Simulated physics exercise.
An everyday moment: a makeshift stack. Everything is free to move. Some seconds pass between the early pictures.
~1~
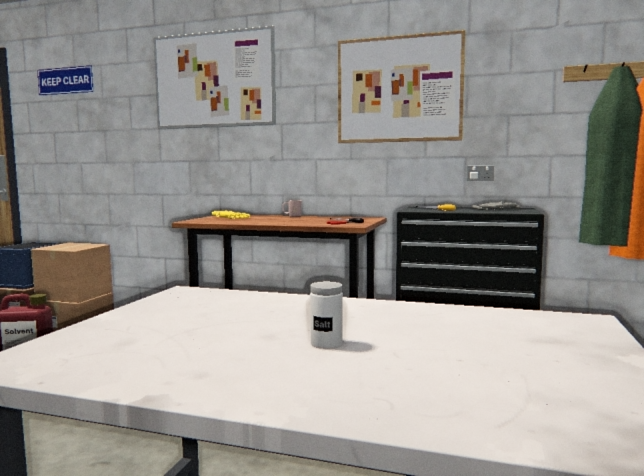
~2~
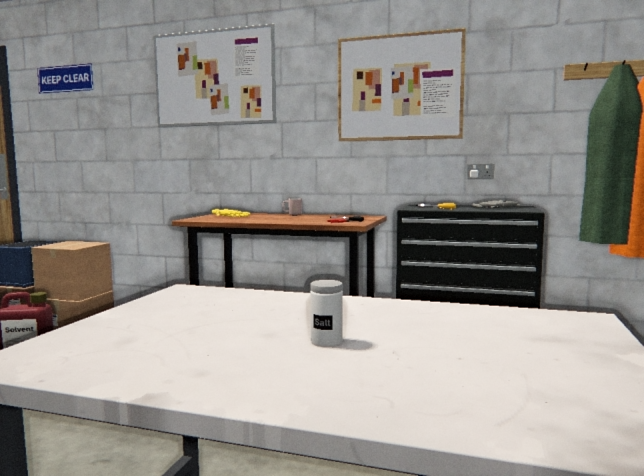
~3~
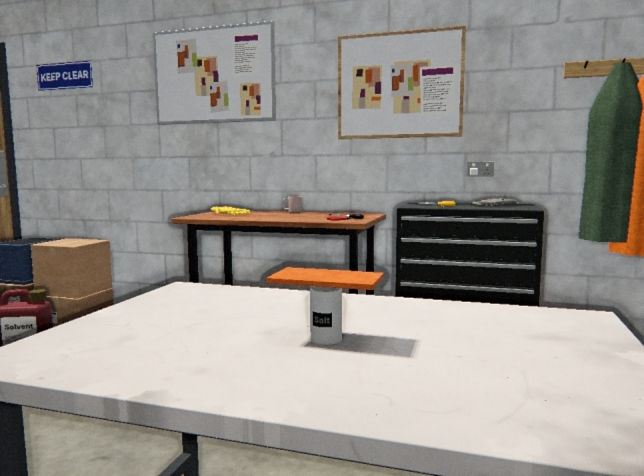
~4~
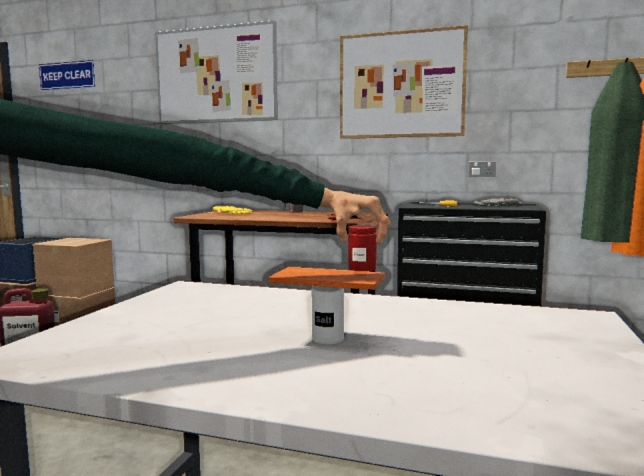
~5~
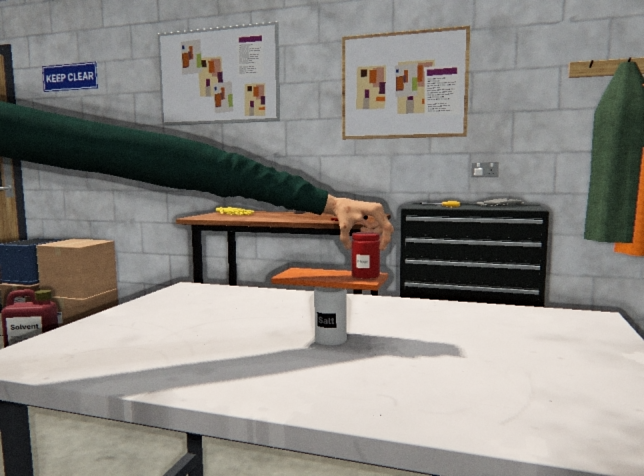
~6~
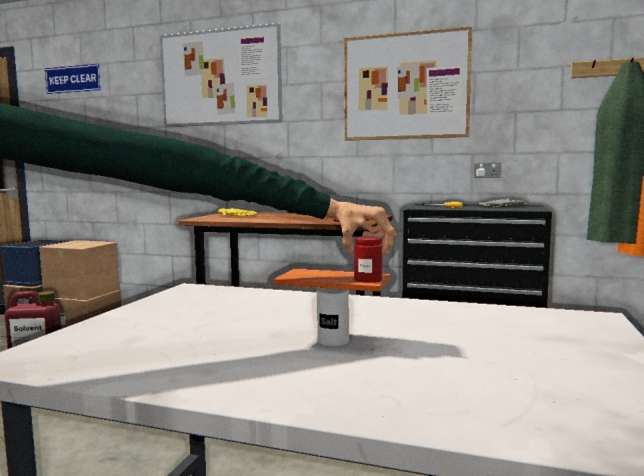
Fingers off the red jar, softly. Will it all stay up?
Here the stack gives way.
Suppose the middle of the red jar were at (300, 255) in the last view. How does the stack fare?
Then it loses its balance.
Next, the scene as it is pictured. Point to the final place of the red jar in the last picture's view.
Around (400, 338).
Then, 0.40 s past the last view, red jar now fallen; orange board on its side.
Then, 0.50 s past the last view, orange board on its side.
Finally, fallen, orange board and red jar; white jar still in place. Final places as the last picture's camera would see them, red jar near (400, 338). The stack loses its balance.
